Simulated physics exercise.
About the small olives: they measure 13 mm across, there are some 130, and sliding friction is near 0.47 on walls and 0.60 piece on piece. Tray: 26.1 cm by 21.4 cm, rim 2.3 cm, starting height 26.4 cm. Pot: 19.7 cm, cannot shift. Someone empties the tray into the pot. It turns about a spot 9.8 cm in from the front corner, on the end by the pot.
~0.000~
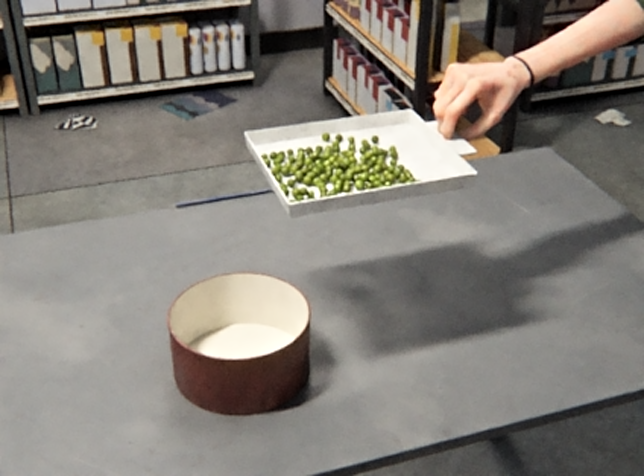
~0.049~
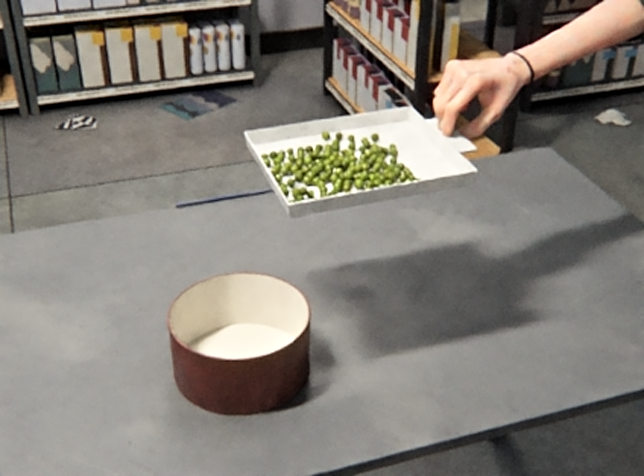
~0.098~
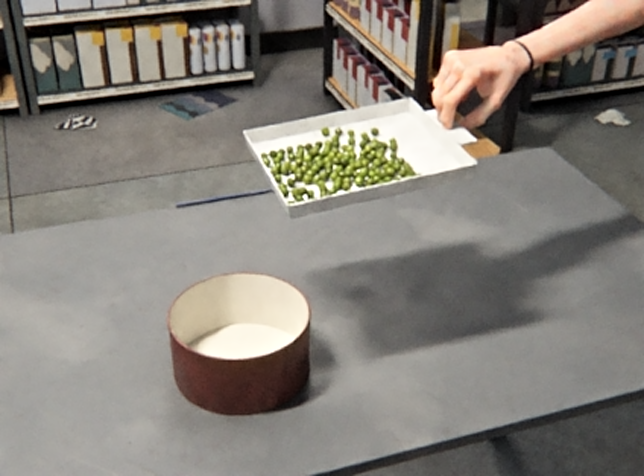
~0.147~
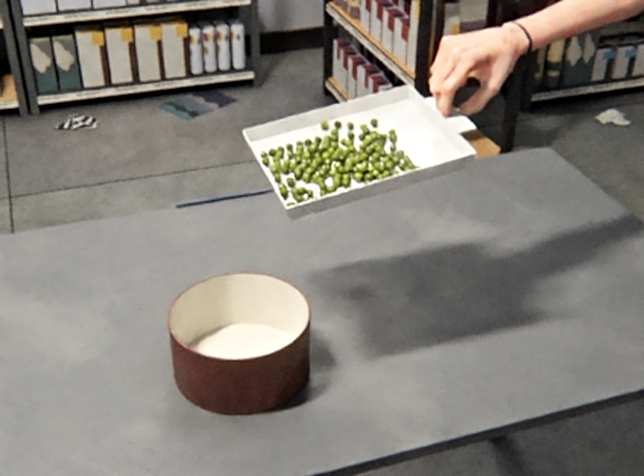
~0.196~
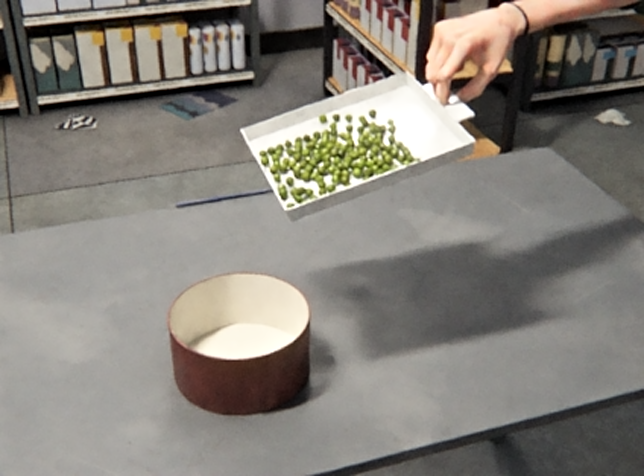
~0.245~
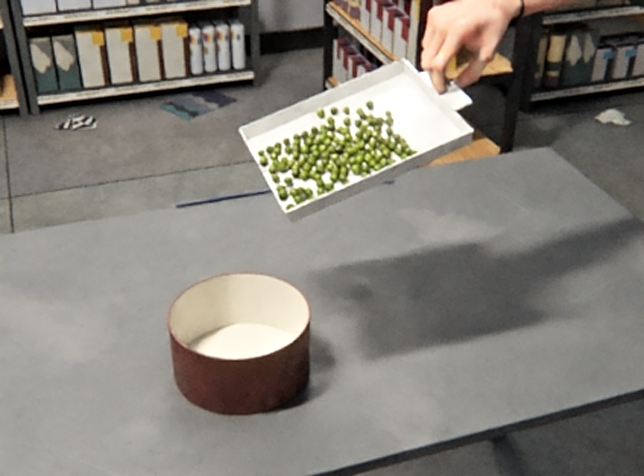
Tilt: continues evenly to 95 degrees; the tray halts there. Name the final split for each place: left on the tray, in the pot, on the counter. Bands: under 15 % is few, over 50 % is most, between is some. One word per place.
Tray: Few, pot: Most, counter: Few.
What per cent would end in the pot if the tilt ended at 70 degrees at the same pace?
Then about 0 per cent.
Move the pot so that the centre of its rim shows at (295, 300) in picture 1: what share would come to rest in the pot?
Estimate: ~ 55 %.
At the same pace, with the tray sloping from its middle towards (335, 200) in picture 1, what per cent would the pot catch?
Roughly 65 percent of them.
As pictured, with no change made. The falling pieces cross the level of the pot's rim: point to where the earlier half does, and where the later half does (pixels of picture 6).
At roughly (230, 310) first, later on at (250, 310).
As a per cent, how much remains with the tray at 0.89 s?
100 %, give or take.
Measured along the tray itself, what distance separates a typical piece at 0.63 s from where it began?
Roughly 4 cm.
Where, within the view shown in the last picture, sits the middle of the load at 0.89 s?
Roughly (284, 159).
After 0.63 s, tilt 55 degrees; the tray holds 100 %, the pot 0 %.
Then, at 0.89 s, tilt 81 degrees; the tray holds 100 %, the pot 0 %.
After 1.25 s, tilt 95 degrees; the tray holds 45 %, the pot 0 %.
At rest (2.5 s), tray 0 %, pot 95 %, counter 5 %.
